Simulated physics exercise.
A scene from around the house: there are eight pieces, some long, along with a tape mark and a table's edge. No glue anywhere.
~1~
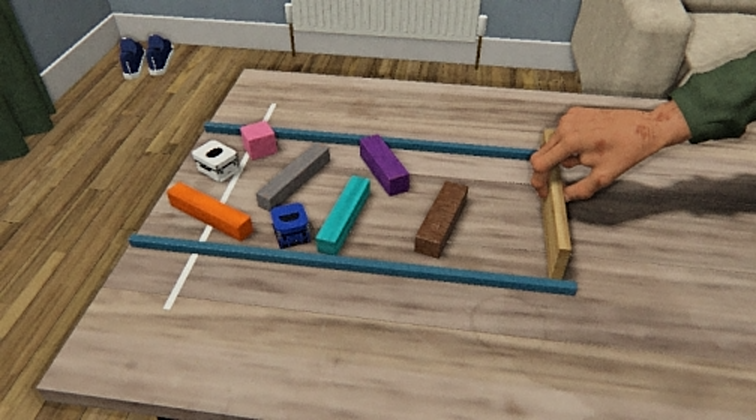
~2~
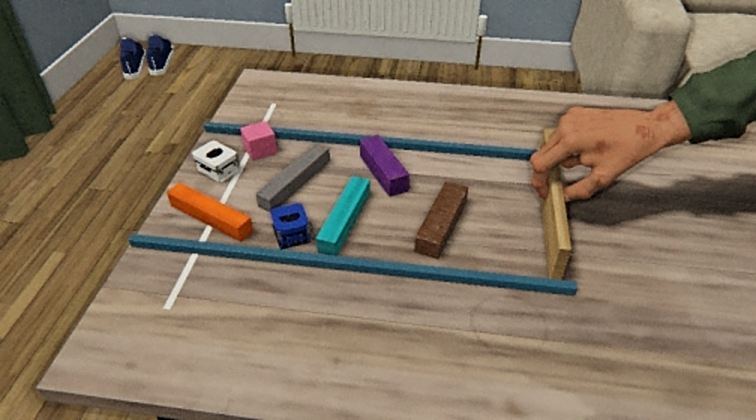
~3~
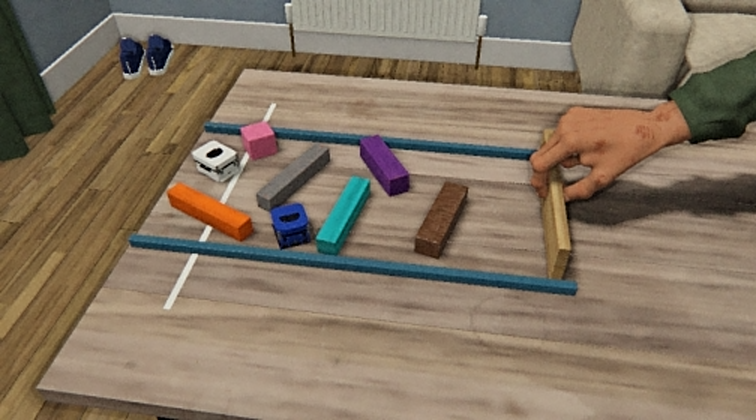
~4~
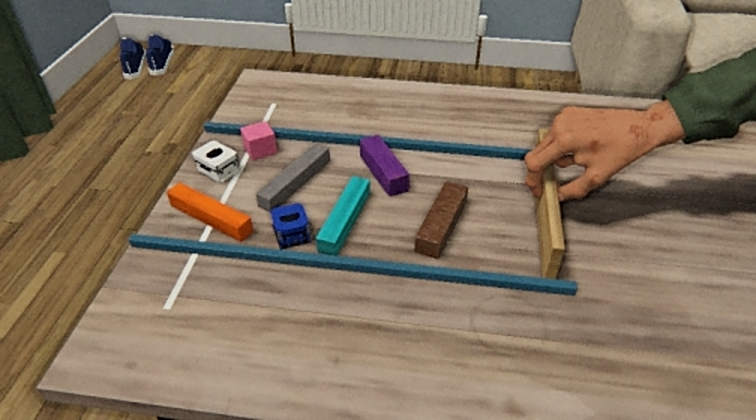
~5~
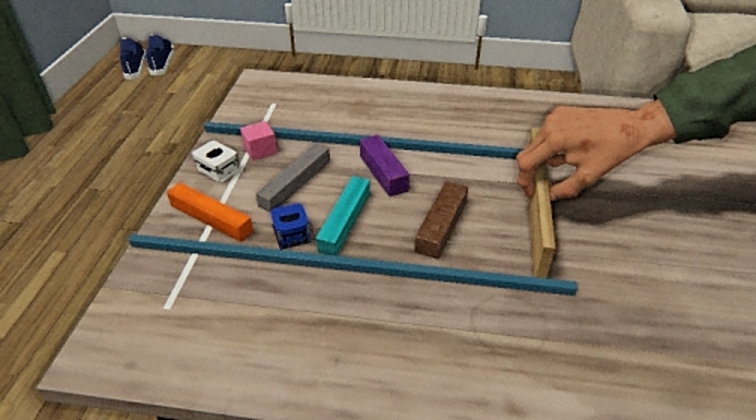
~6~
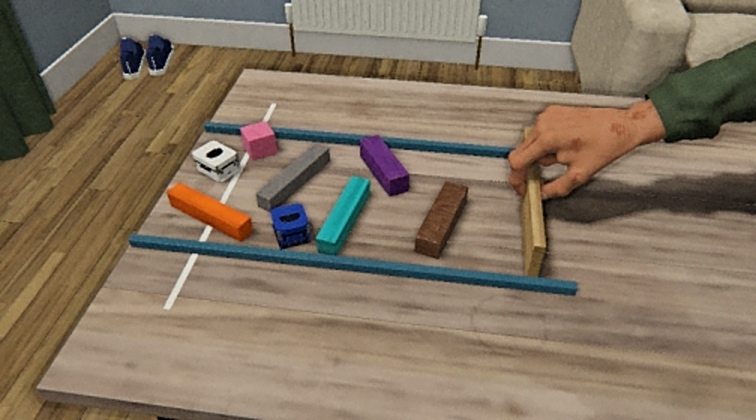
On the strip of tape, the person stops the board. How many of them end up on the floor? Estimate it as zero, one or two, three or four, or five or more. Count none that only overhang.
Estimate: One or two fall off.
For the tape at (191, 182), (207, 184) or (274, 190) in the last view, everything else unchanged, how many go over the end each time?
Going through each try, you'd get 6, 5 and 0.
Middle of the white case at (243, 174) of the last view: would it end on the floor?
Placed there, it goes off the edge.
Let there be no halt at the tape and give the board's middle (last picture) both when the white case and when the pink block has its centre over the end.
The white case puts it at (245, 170), the pink block at (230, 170).
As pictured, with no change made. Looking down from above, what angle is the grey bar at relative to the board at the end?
Roughly 20° out of line.
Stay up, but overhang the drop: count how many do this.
Overhang count: 3.
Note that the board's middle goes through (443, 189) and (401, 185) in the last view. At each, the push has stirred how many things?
The first count is 1, and then it's 2.
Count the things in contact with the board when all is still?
The number is 2.
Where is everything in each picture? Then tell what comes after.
White case (216, 162); orange stick (209, 211); pink block (259, 140); board (552, 199); tape (231, 186), in the first frame.
Orange stick (209, 211); purple bar (384, 165), in the second frame.
Pink block (259, 140); board (552, 199), in the third frame.
White case (216, 163); blue case (291, 226), in the fourth frame.
Orange stick (209, 211); grey bar (295, 176), in the fifth frame.
White case (216, 163); orange stick (209, 211); pink block (259, 140); board (530, 197); tape (231, 186), in the sixth frame.
Early on, none off yet; white case at rest near (216, 163); orange stick at rest near (209, 211); pink block at rest near (259, 140).
Finally, the number that fall off is one or two; lost, orange stick and white case.
